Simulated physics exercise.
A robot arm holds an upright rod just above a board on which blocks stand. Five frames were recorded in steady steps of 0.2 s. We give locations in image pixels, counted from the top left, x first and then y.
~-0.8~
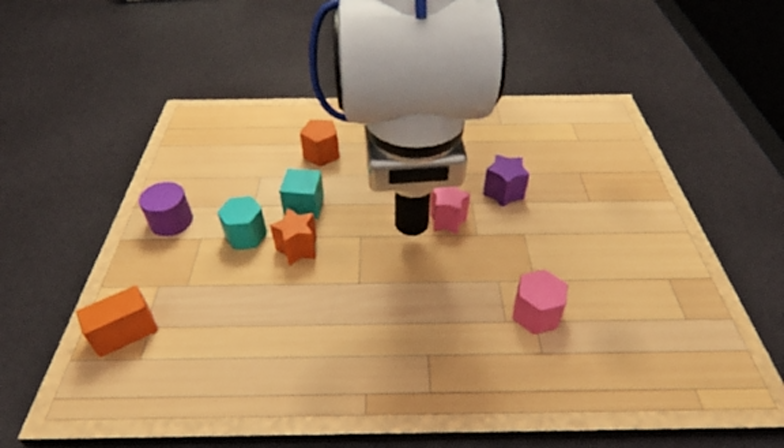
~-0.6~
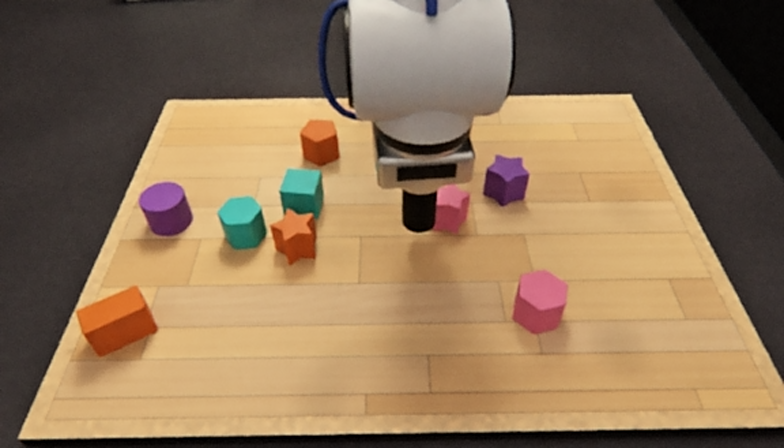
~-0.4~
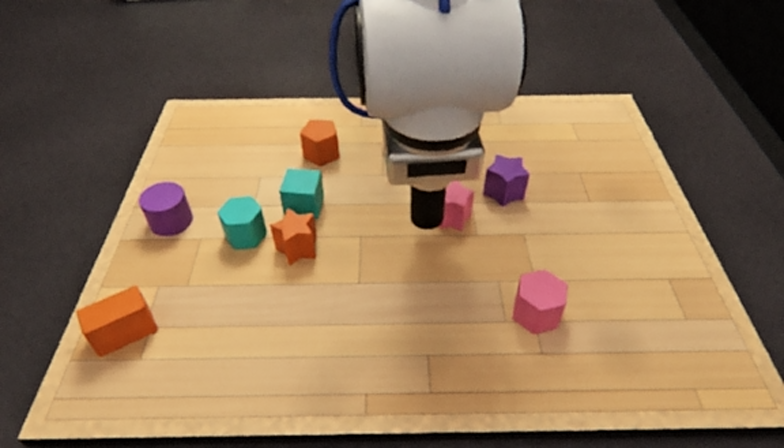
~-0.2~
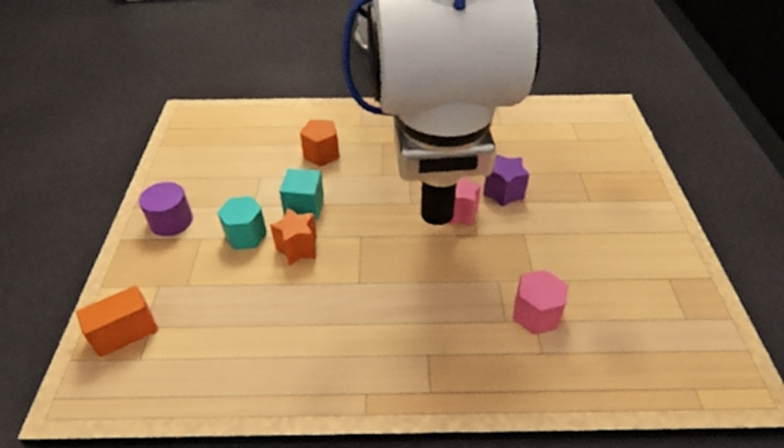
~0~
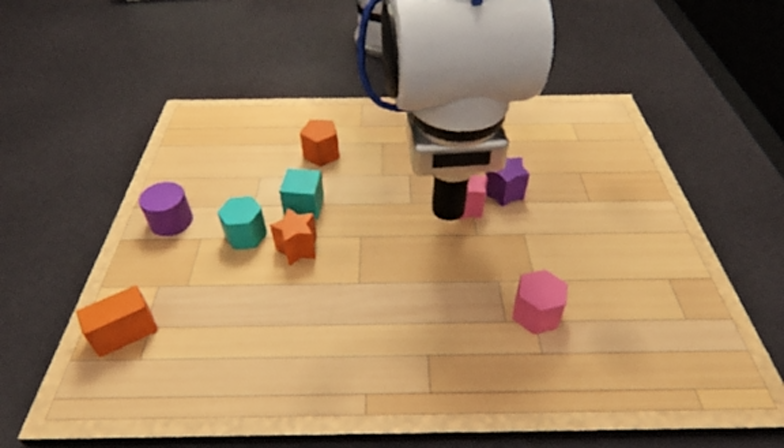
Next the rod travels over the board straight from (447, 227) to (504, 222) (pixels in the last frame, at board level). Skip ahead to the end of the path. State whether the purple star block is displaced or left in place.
It shifts position.
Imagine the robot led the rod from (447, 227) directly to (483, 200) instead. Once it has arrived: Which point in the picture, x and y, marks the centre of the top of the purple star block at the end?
The spot you're after is about (528, 149) in the image.
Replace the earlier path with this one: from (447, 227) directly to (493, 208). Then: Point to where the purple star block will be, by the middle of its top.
It will end up at (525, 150).
On the path given first. Halfway along, rod at (479, 207); pink star block at (483, 179), turned 55° anticlockwise.
At the end, rod at (507, 205); pink star block at (490, 177), turned 90° anticlockwise; purple star block at (513, 162).
